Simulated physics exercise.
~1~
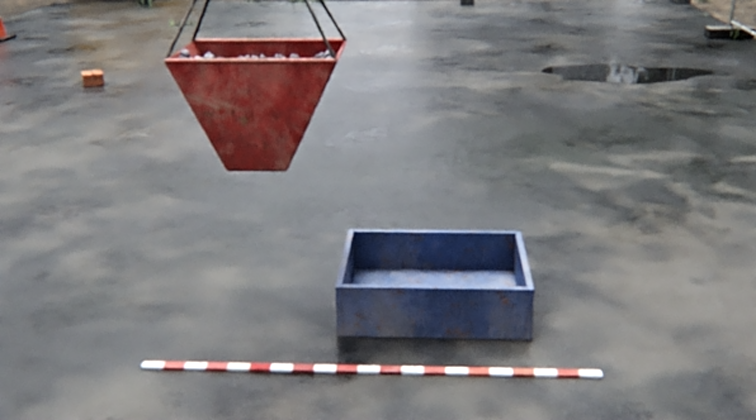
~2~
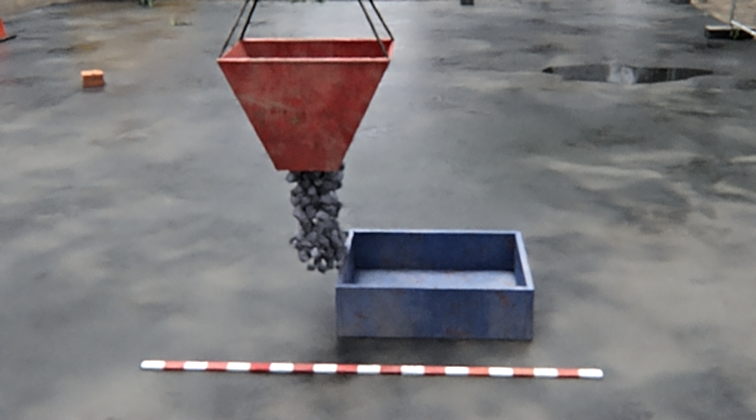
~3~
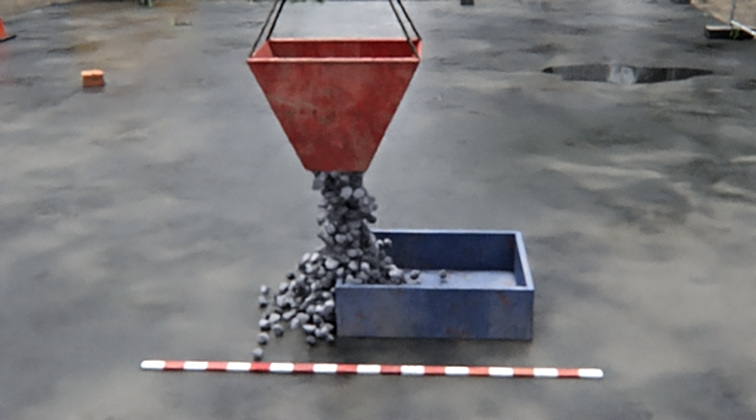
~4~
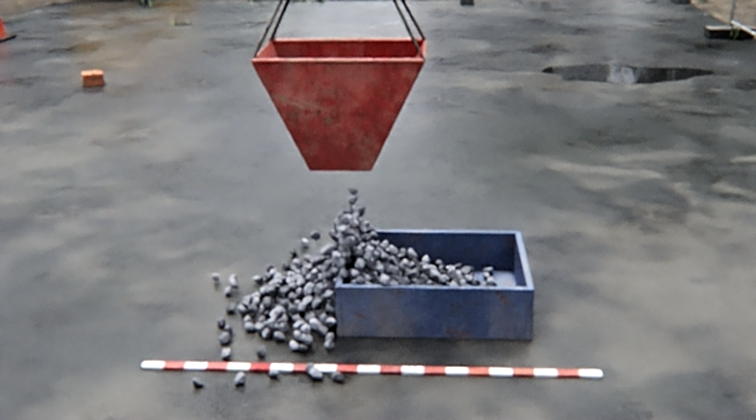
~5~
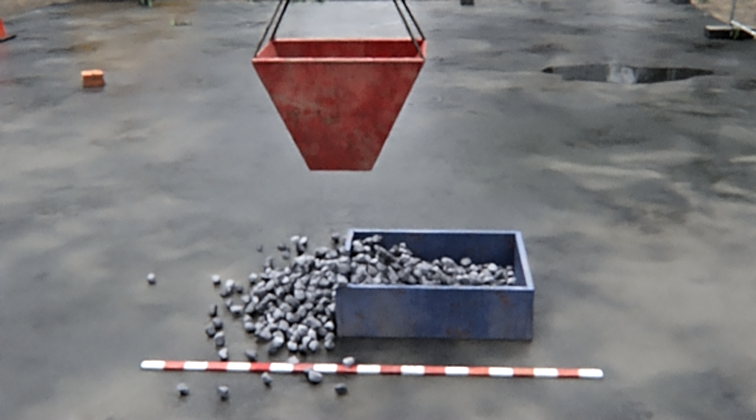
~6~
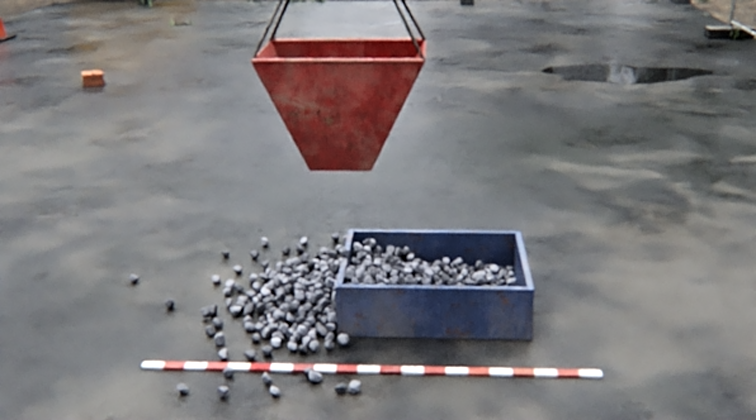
To begin with, a red tapered skip full of grey stones hangs on the left above wet ground, with a blue open bin and a red and white striped staff below. The skip moves right and stones pour from its bottom before it is over the bin. They strike around the bin's left wall, some piling up outside and others tumbling in. The skip stops, empty, as the last stones drop and spread. Finally, somewhat more than half lie in the bin, while most of the rest form a heap to its left, with a few strays beyond the staff.
